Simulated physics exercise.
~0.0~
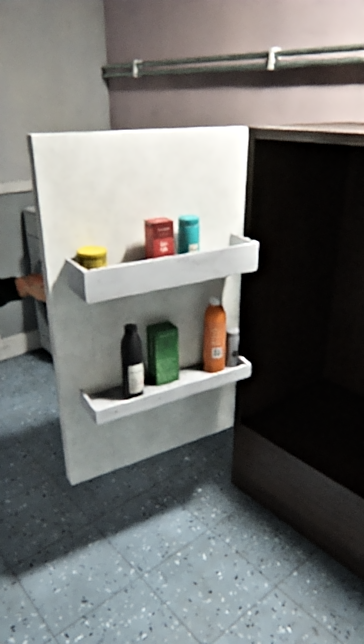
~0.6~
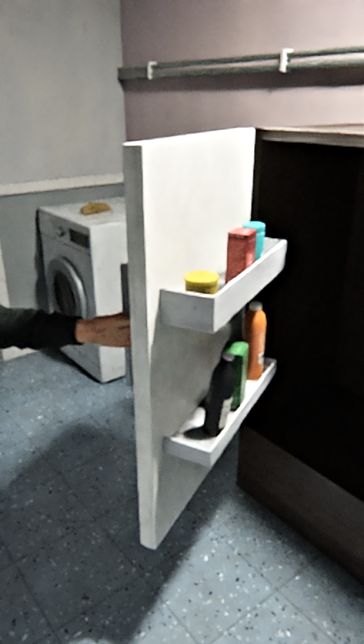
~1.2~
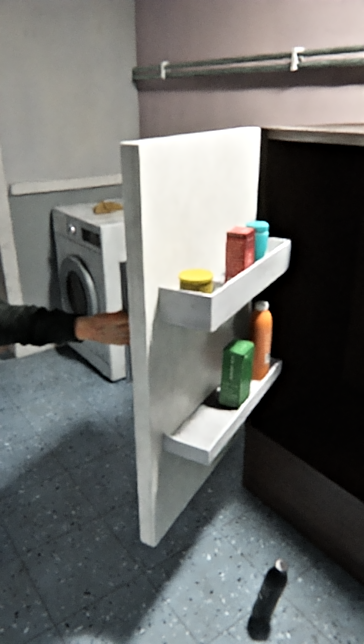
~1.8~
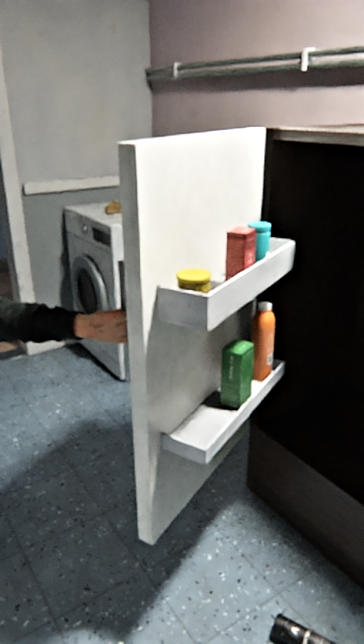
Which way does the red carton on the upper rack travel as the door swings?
The red carton moves to the right, staying upright on the upper rack as the door swings.
